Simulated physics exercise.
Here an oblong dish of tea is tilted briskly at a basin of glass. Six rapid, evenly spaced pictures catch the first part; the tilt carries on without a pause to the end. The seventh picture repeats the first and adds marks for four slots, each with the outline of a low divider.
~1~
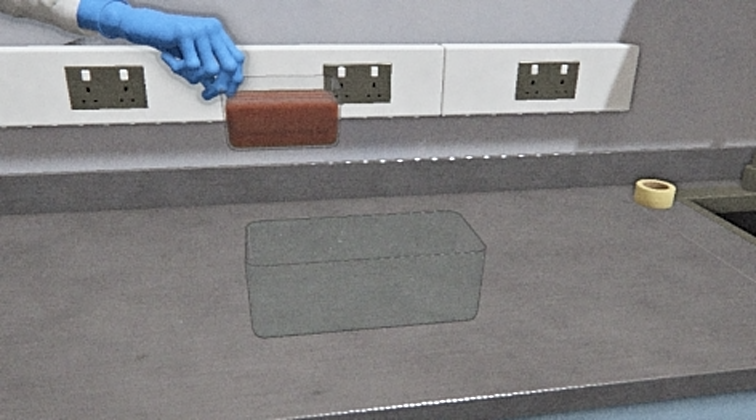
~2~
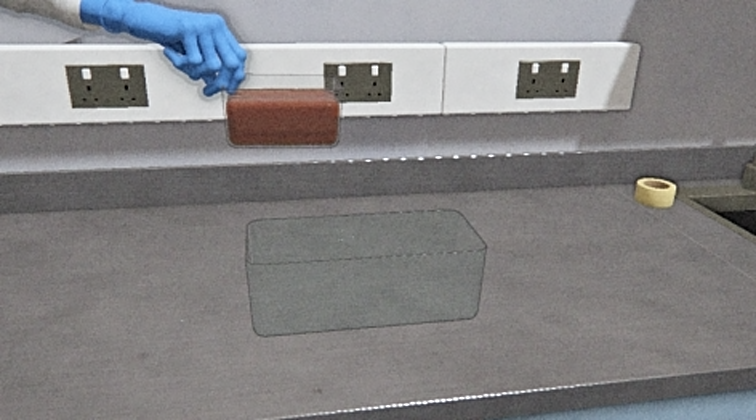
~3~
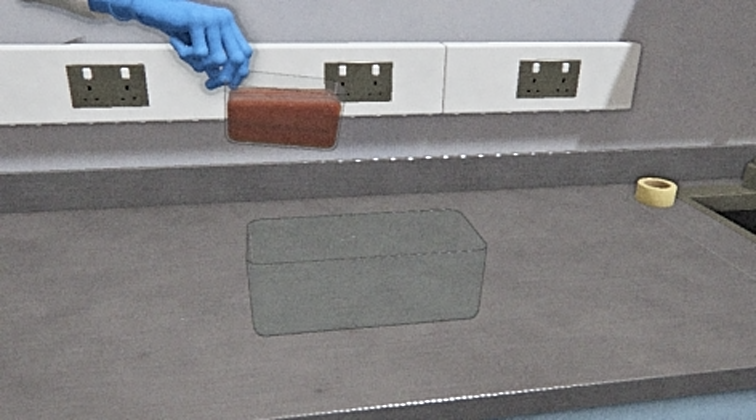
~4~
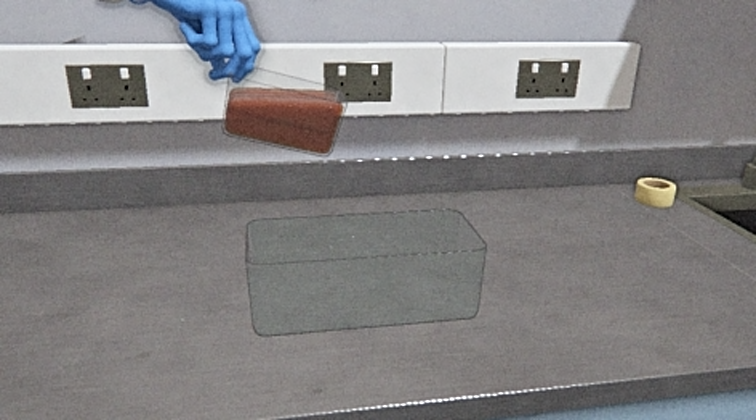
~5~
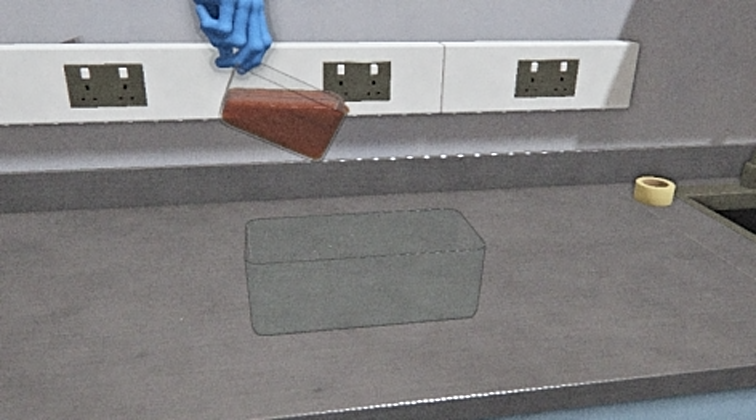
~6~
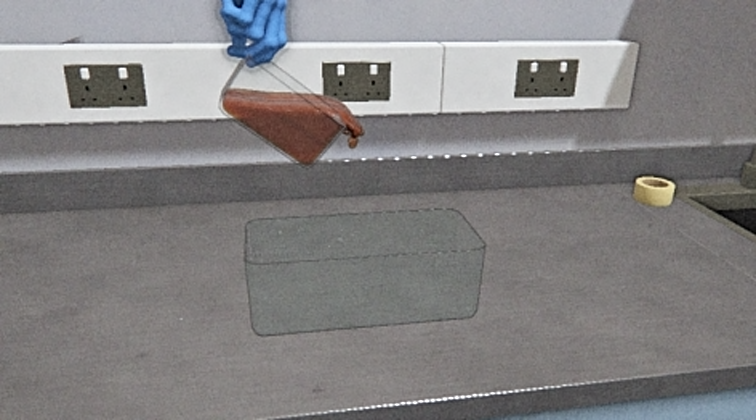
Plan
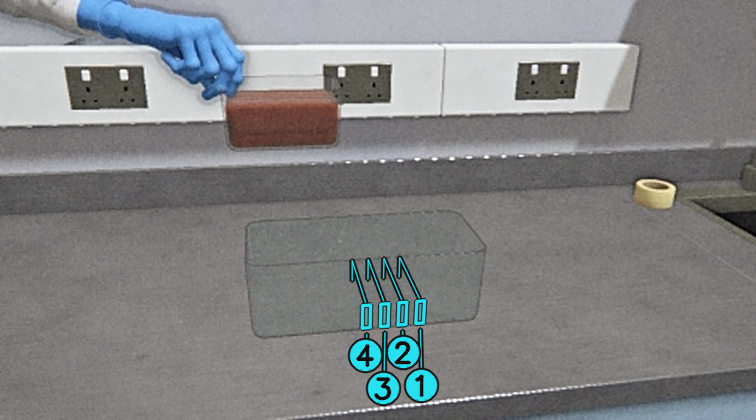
At first, a blue-gloved hand holds a clear oblong dish of reddish-brown liquid level above and behind an empty glass basin on a grey counter. The hand then tilts the dish steadily down to the right, and the liquid slips over its lip, reaching a short way below the rim.
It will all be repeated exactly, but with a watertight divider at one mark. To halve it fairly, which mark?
The best slot is 2.
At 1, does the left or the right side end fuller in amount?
The left side.
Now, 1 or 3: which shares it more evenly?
Slot 3.
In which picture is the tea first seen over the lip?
Picture 5.
On the marked copy, 1 at (420, 329); 2 at (402, 330); 3 at (384, 332); 4 at (366, 333).
With 1, about 80 % ends left of the wall and 15 % right of it; 6 % is lost outside.
With 2, about 51 % ends left of the wall and 45 % right of it; 4 % is lost outside.
With 3, about 35 % ends left of the wall and 61 % right of it; 4 % is lost outside.
With 4, about 28 % ends left of the wall and 68 % right of it; 4 % is lost outside.
